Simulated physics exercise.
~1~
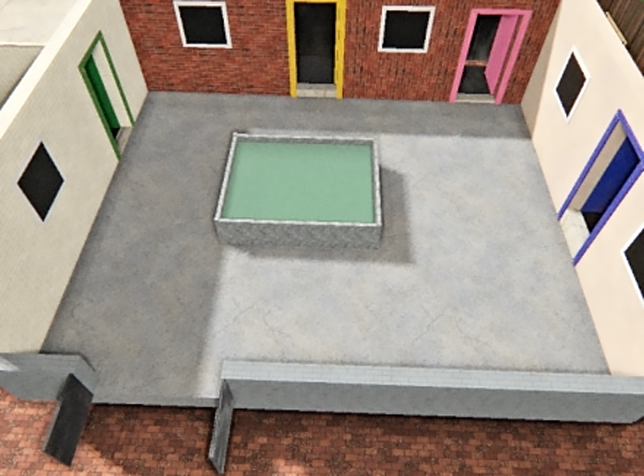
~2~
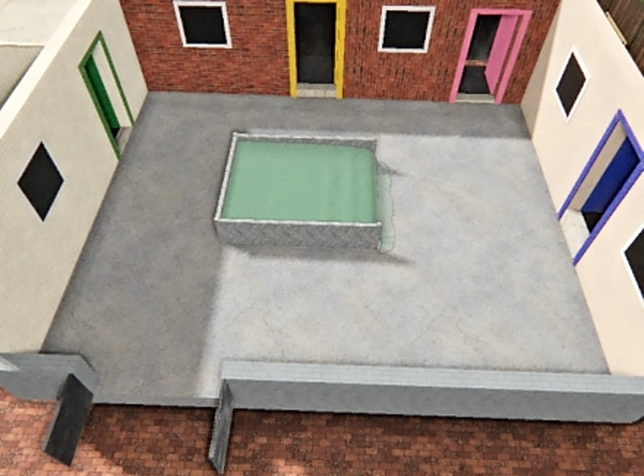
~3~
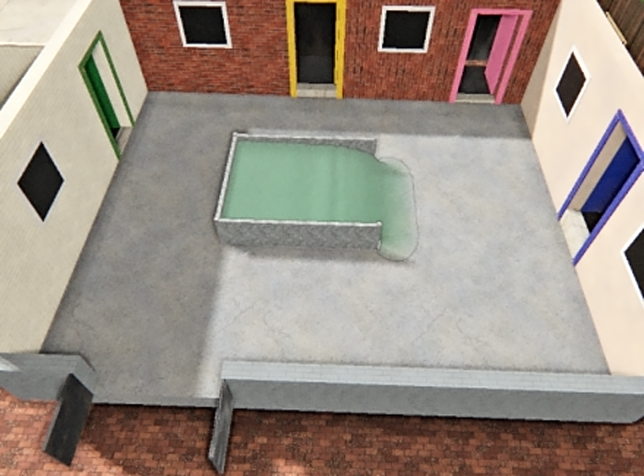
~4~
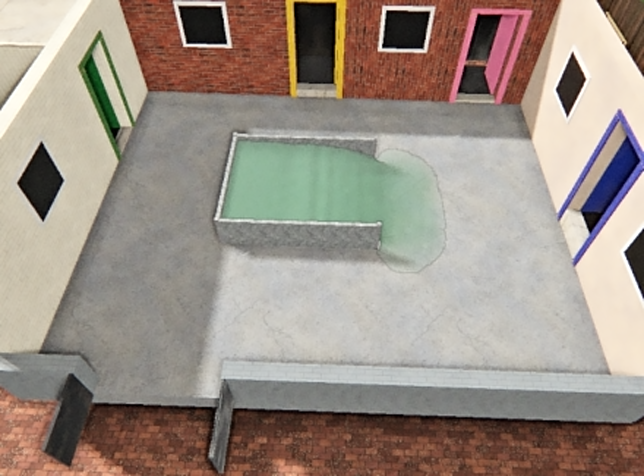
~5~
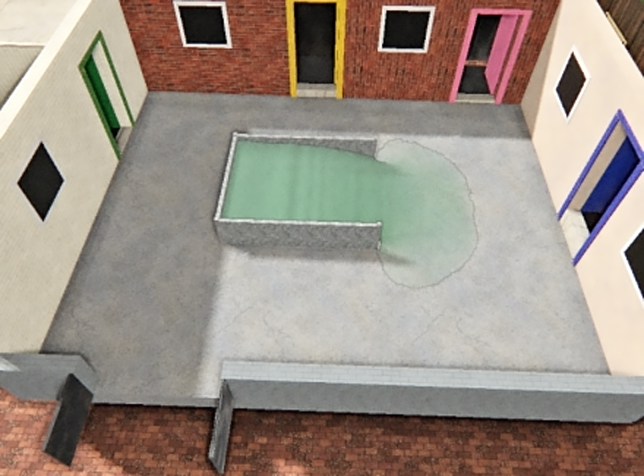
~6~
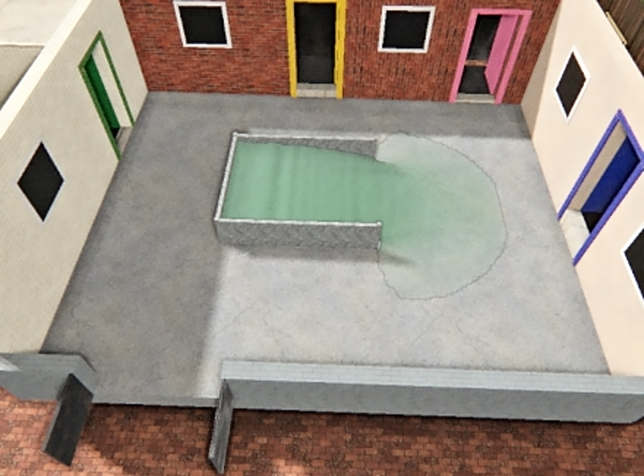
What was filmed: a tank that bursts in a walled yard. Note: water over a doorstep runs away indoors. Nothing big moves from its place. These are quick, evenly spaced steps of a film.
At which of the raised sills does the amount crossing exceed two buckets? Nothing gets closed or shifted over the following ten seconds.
At the blue door it does not exceed two buckets; at the green door it does not exceed two buckets; at the pink door it exceeds two buckets; at the yellow door it does not exceed two buckets.
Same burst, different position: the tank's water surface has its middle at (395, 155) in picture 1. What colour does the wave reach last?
I'd go with the door marked green.
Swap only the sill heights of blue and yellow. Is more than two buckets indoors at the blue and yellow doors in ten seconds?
Result: Blue door door ends up above the limit; yellow door door comes in below.
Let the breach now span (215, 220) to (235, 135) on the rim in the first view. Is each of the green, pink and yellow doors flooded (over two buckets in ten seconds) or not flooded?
The green door tops the limit, the pink door stays within the limit and the yellow door stays within the limit.
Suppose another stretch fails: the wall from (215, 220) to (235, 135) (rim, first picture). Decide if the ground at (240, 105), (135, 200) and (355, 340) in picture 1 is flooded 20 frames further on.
So: Wetted, then wetted, then spared.
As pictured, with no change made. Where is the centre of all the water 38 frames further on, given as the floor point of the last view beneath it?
Near (438, 217) in the last view.
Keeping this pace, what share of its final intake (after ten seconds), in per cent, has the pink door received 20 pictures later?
That comes out to 15 per cent by my count.
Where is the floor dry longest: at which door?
My answer: The green door.
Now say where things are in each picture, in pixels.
The first picture shows still water in the tank at (302, 180).
In the second picture, water pours out at (374, 195) and has run to (384, 249).
In the third picture, water pours out at (373, 196) and has run to (399, 256).
In the fourth picture, the front is at (414, 268), out from the gap at (373, 197).
In the fifth picture, the front is at (470, 247), out from the gap at (373, 197).
In the sixth picture, the front is at (498, 248), out from the gap at (373, 197).
A moment on, water covers 25 % of the floor; the blue door wet at the sill, nothing in, the green door not reached, the pink door not reached, the yellow door not reached.
Next, water covers 30 % of the floor; the blue door wet at the sill, nothing in, the green door not reached, the pink door wet at the sill, nothing in, the yellow door not reached.
Then, water covers 35 % of the floor; the blue door wet at the sill, nothing in, the green door not reached, the pink door over two buckets in, the yellow door not reached.
Later, water covers 70 % of the floor; the blue door wet at the sill, nothing in, the green door not reached, the pink door far over two buckets in, the yellow door wet at the sill, nothing in.
In the end, water covers 95 % of the floor; the blue door wet at the sill, nothing in, the green door under two buckets in, the pink door far over two buckets in, the yellow door wet at the sill, nothing in.
